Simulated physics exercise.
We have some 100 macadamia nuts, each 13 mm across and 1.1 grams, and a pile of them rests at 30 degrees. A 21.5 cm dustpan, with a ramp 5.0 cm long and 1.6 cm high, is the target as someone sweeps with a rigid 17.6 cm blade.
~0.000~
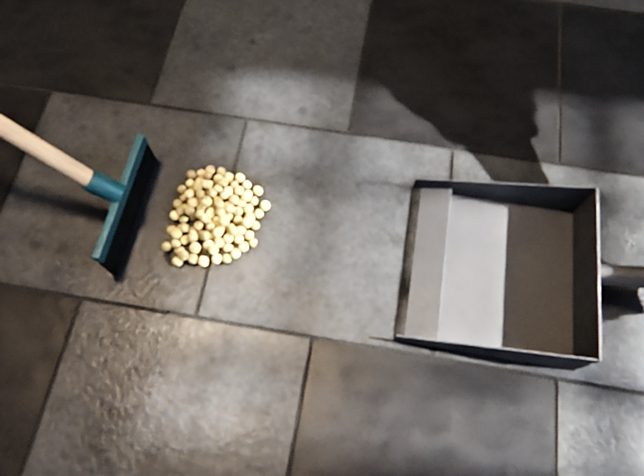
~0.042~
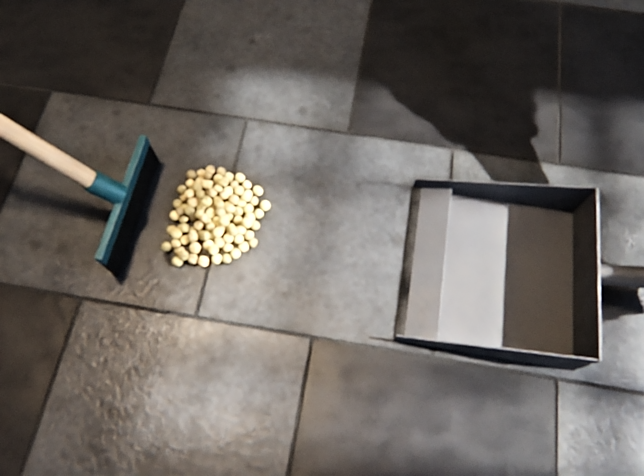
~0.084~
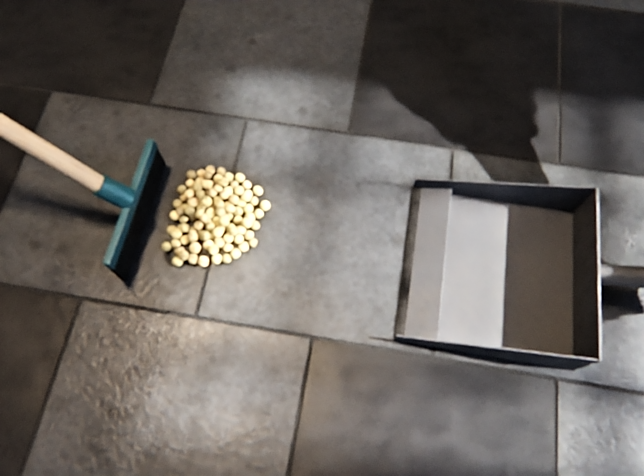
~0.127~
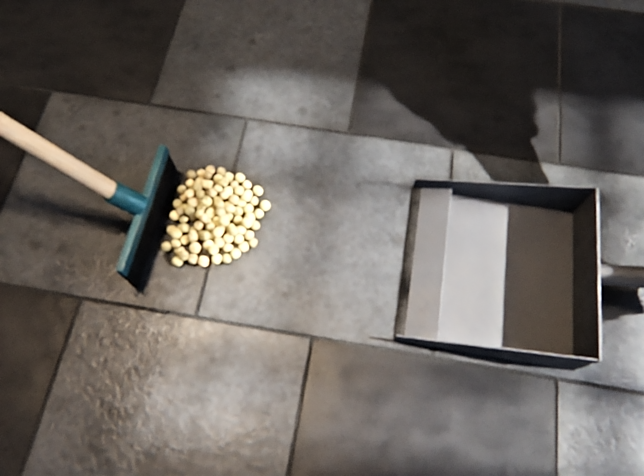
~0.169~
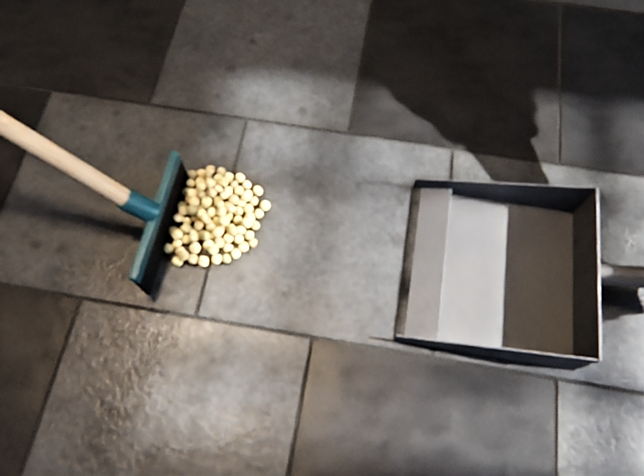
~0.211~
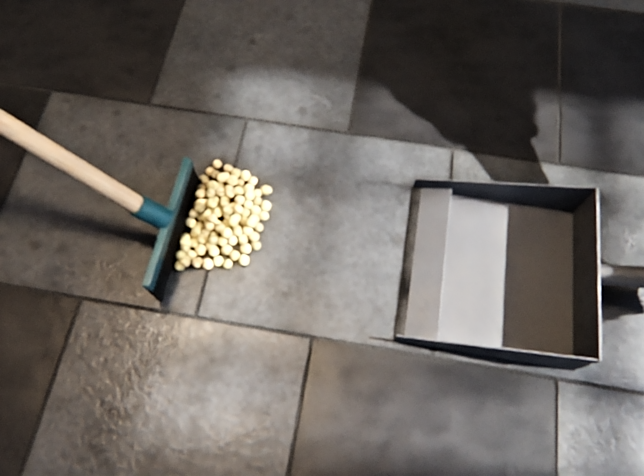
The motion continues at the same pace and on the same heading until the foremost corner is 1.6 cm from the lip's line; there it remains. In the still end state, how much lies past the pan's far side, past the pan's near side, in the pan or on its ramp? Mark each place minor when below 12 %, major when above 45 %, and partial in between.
Far side - minor; near side - partial; pan - partial.
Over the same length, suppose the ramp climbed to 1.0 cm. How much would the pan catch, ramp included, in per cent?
Roughly 20 per cent.
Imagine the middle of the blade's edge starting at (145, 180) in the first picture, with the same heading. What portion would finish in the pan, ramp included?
The pan and its ramp would take some 30 per cent.
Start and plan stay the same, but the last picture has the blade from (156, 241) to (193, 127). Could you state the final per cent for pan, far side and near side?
Pan 0; far 35; near 0.
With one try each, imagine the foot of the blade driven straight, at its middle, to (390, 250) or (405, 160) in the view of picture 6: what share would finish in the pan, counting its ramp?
Around 35 per cent, and around 10 per cent.
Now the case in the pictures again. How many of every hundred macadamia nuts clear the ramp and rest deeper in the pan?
Estimate: Close to 0 per cent of the total.
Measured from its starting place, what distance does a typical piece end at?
Roughly 24 cm.
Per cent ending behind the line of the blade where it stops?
About 50 percent.
After 0.53 s, middle of the blade 16 cm from the lip; 0 % over the lip, far side 5 %, near side 5 %.
After 0.74 s, middle of the blade 7 cm from the lip; 0 % over the lip, far side 5 %, near side 10 %.
After 1.06 s, middle of the blade 2 cm from the lip; 20 % over the lip, far side 5 %, near side 15 %.
By 2.0 s all is still; far side 5 %, near side 15 %, pan 20 %, in front of the lip or behind the blade 60 %.
